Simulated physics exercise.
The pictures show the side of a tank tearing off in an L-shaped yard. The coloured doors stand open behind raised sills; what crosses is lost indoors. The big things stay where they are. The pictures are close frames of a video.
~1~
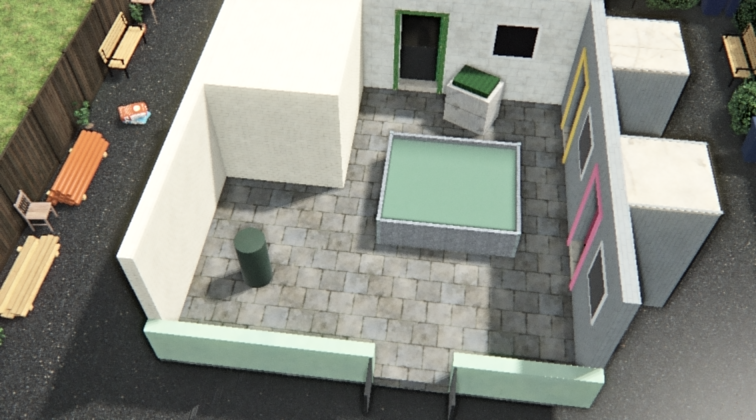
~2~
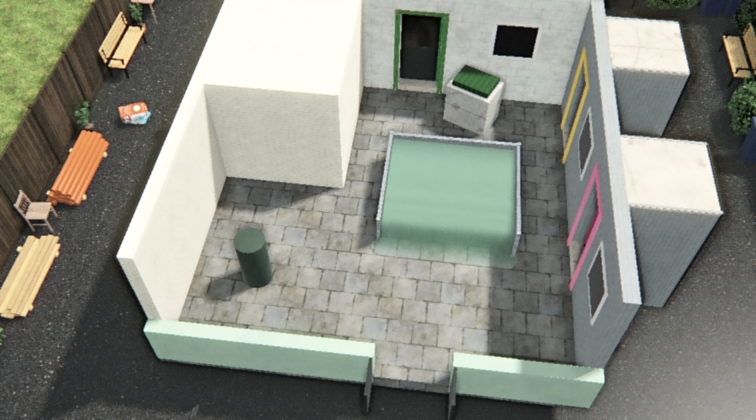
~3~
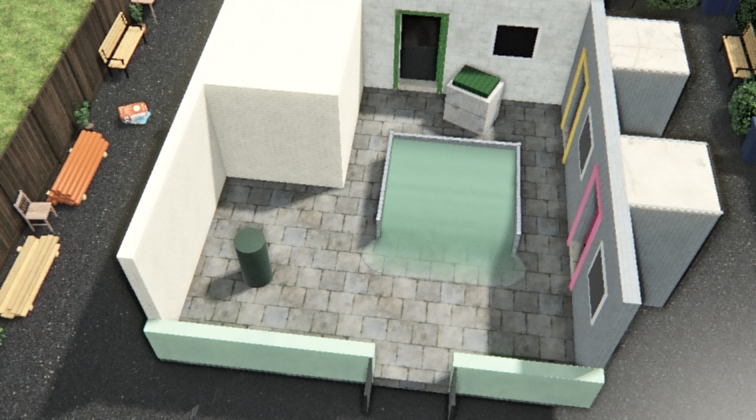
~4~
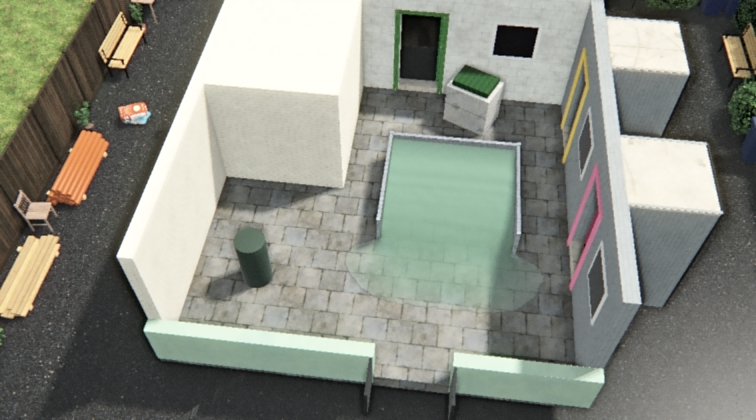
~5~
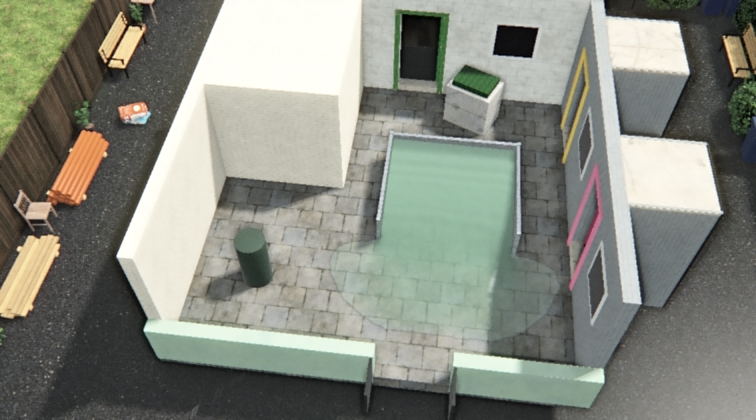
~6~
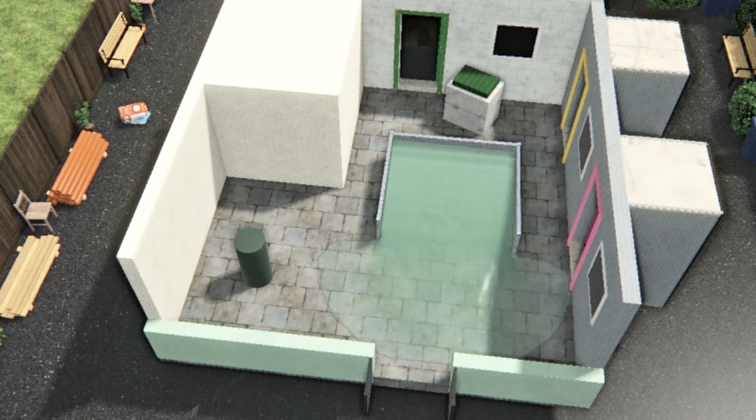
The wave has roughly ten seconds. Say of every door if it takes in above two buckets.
One by one: The yellow door holds within the limit; the pink door holds within the limit; the green door holds within the limit.
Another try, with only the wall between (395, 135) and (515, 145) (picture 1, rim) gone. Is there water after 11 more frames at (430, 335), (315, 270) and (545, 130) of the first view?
As listed: Free of water, not flooded, wet.
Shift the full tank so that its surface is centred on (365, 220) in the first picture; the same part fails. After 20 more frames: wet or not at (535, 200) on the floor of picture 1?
At that place: Dry.
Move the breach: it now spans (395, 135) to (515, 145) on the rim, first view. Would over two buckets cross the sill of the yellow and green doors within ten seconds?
The yellow one goes over; the green one floods.
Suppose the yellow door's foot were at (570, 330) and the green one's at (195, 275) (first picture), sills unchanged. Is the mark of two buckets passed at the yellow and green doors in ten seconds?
In short: The yellow door passes that mark; the green door lets less in.
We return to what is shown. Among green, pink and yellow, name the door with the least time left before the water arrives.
The pink one.
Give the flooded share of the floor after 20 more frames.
Close to 50 %.
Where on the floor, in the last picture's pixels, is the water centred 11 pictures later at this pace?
I would point to (449, 275).
A moment on, water covers 35 % of the floor; the yellow door not reached, the pink door wet at the sill, nothing in, the green door not reached.
Next, water covers 40 % of the floor; the yellow door not reached, the pink door wet at the sill, nothing in, the green door not reached.
Then, water covers 50 % of the floor; the yellow door not reached, the pink door wet at the sill, nothing in, the green door not reached.
Later, water covers 80 % of the floor; the yellow door wet at the sill, nothing in, the pink door wet at the sill, nothing in, the green door not reached.
In the end, water covers 95 % of the floor; the yellow door under two buckets in, the pink door wet at the sill, nothing in, the green door wet at the sill, nothing in.
